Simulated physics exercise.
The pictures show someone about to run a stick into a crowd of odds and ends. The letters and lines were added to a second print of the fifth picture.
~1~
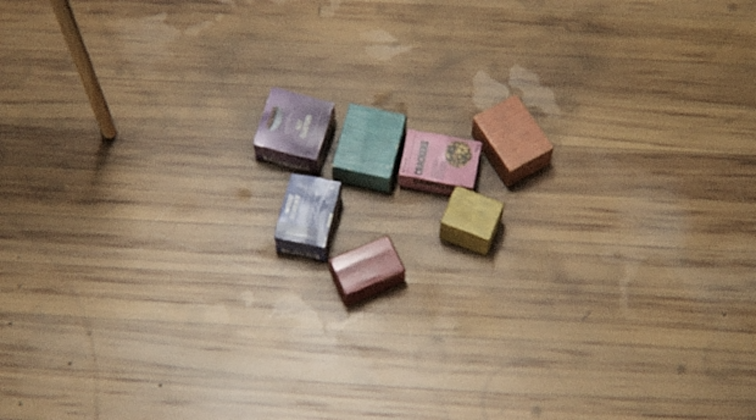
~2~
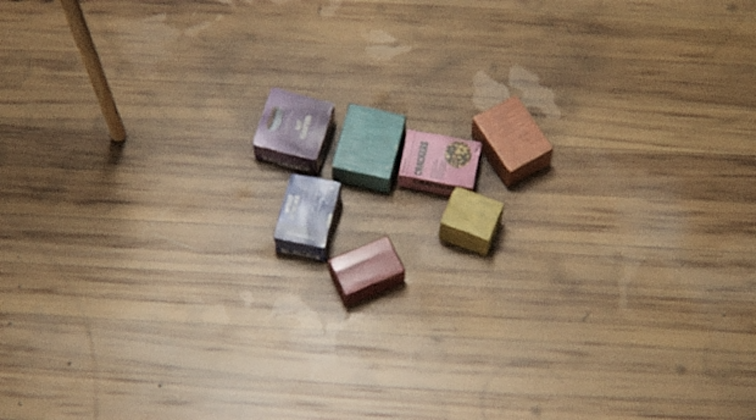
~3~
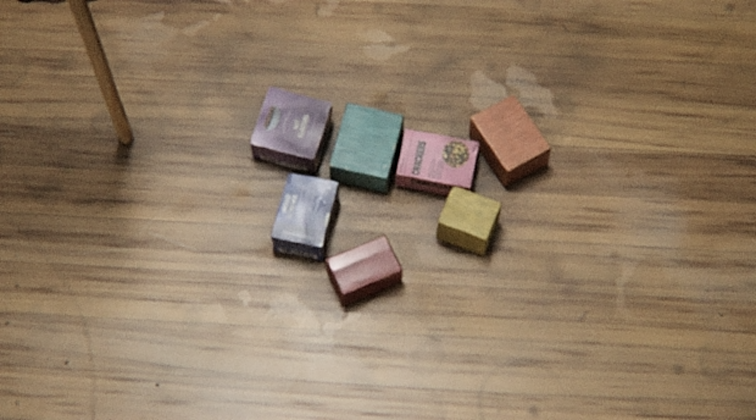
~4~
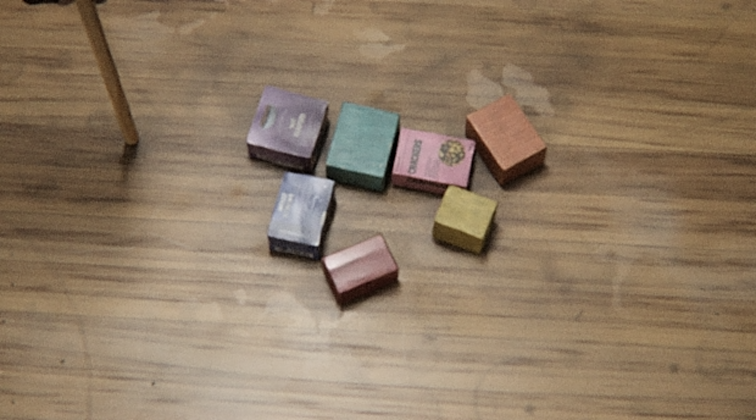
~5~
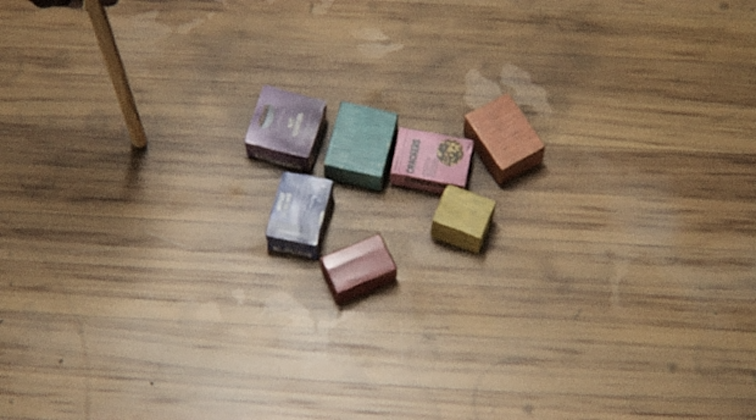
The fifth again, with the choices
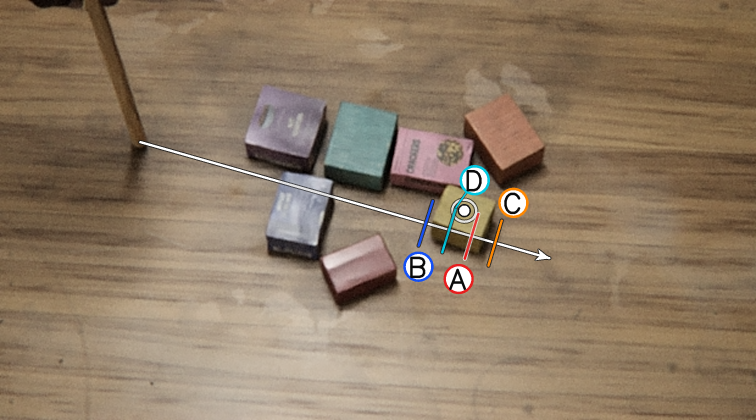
On a wooden tabletop, a thin stick at the upper left shifted slightly to the right toward a loose group of seven small coloured blocks and boxes, which stayed in the same arrangement, untouched.
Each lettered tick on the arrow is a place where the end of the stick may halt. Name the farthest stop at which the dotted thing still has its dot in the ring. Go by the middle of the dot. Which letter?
Up to mark B.
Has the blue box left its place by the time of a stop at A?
By then, yes.
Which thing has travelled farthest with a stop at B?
The blue box has gone farthest.
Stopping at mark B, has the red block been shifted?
Yes.
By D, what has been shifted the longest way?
The blue box.
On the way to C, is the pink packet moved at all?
By then, no.
On the marked copy, A at (471, 236); B at (426, 223); C at (496, 243); D at (449, 230); the arrow from (140, 142) to (550, 258); the white dot at (465, 210).
Taking B. A third of the way, foot of the stick (243, 172).
Two thirds of the way, foot of the stick (345, 201); blue box (328, 231).
When it is over, foot of the stick (426, 224); blue box (338, 235); red block (361, 281); the dot is still in its ring.
As for the rest, A shifts the dotted thing to (506, 223); C shifts the dotted thing to (526, 222); D shifts the dotted thing to (485, 222).
